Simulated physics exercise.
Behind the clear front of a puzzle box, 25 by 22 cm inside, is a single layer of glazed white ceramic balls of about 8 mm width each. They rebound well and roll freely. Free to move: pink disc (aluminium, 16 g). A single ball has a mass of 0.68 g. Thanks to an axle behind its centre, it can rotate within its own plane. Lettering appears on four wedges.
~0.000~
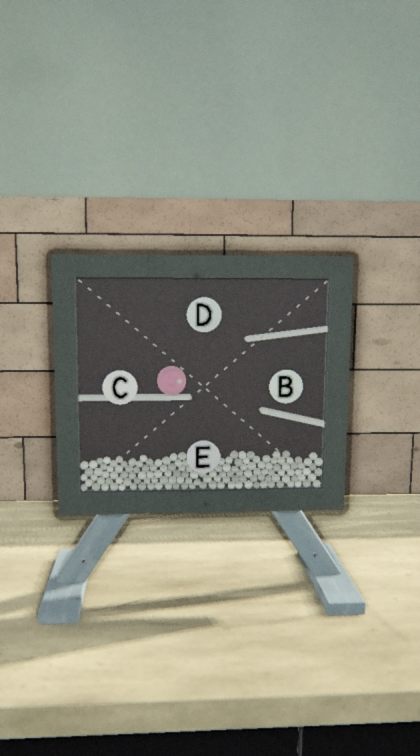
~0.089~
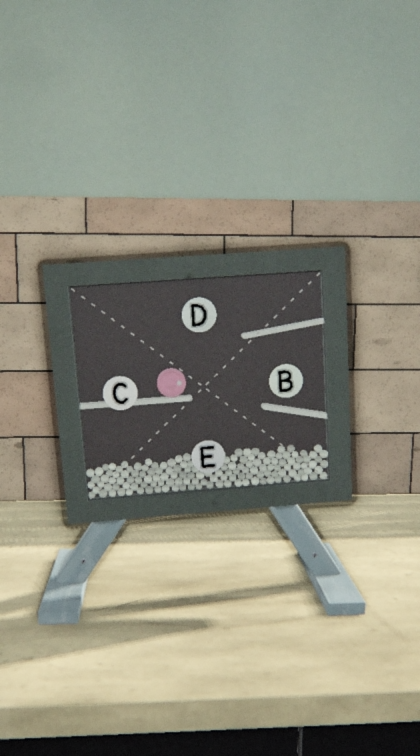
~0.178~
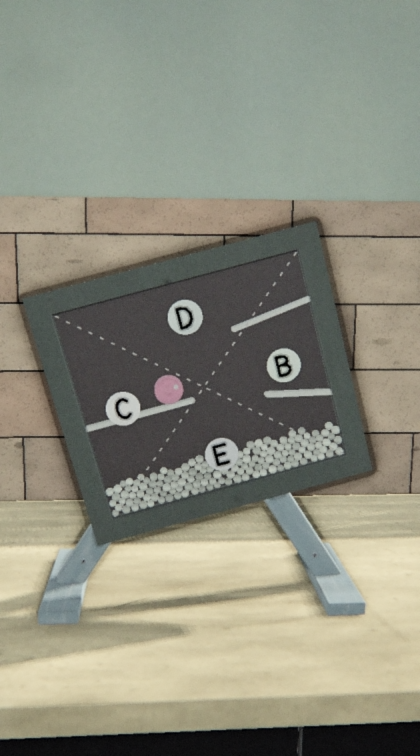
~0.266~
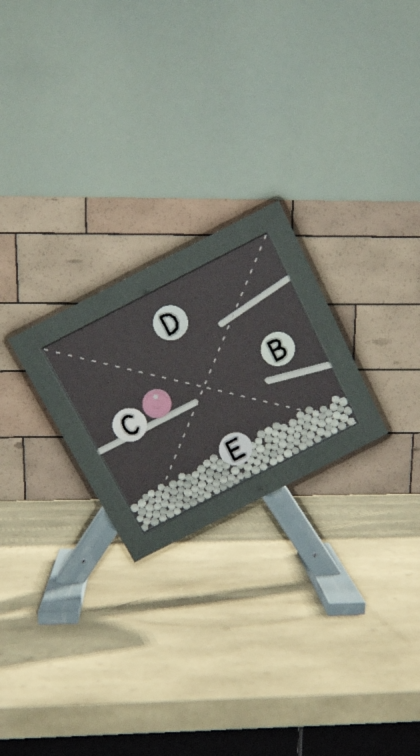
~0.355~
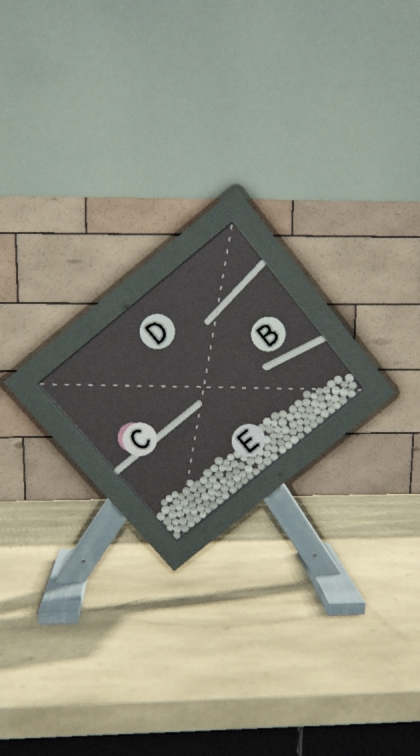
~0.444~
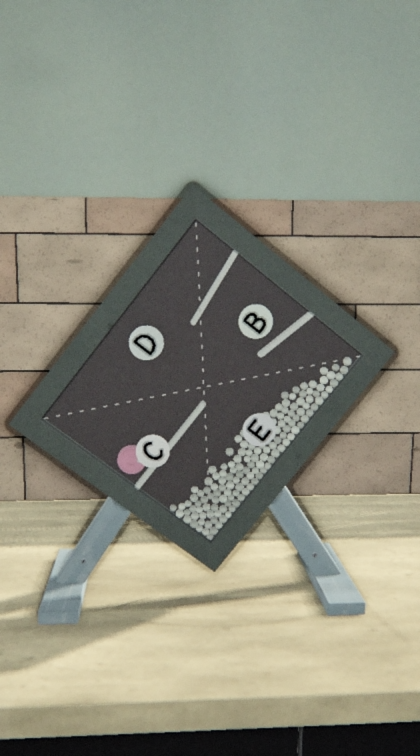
A framed box on blue legs turned steadily anticlockwise, starting level, and its small white balls shifted into the lower corner while the pink disc rolled left down its sloping ledge, passing behind the letter C.
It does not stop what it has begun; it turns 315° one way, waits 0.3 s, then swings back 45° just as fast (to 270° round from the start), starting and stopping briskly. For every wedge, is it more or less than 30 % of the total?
Wedge B: More; wedge C: Less; wedge D: Less; wedge E: Less.
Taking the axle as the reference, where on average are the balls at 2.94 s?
Right: About 2 cm; below: About 10 cm.
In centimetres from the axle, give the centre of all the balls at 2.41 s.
Position estimate: Right 6 cm, below 8 cm.
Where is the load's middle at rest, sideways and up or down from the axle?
Offset approx. 2 cm left, 10 cm below.
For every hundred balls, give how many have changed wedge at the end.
Some 85 per cent.
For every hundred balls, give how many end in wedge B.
Share: Approx. 85 %.
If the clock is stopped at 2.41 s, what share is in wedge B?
I'd put it near 90 in a hundred.
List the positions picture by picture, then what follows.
The first picture shows level; about 150 balls; balls centred (203, 472); top one (234, 455); pink disc (172, 381); B (286, 387), C (120, 388), D (204, 315), E (203, 457).
The second picture shows turned 4° anticlockwise; balls centred (209, 472); top one (291, 449).
The third picture shows turned 15° anticlockwise; balls centred (225, 469); top one (329, 426); wall ends (192, 400), (267, 394), (234, 329).
The fourth picture shows turned 27° anticlockwise; balls centred (242, 463); top one (336, 400); pink disc (157, 404).
The fifth picture shows turned 40° anticlockwise; balls centred (251, 457); top one (349, 378).
The sixth picture shows turned 52° anticlockwise; balls centred (254, 456); top one (347, 361); pink disc (132, 460); B (256, 322), C (153, 451), D (146, 343), E (259, 430).
By 2.41 s, it has come round 315° anticlockwise; the balls' middle is 6 cm right of and 8 cm below the centre; B 90 %, E 10 %.
By 2.94 s, it has come round 292° anticlockwise; the balls' middle is 2 cm right of and 10 cm below the centre; B 85 %, E 15 %.
By 3.17 s, it has come round 270° anticlockwise; the balls' middle is 2 cm left of and 10 cm below the centre; B 85 %, E 15 %.
At rest by 3.6 s, it has come round 270° anticlockwise; B 85 %, C 0 %, D 0 %, E 15 %.
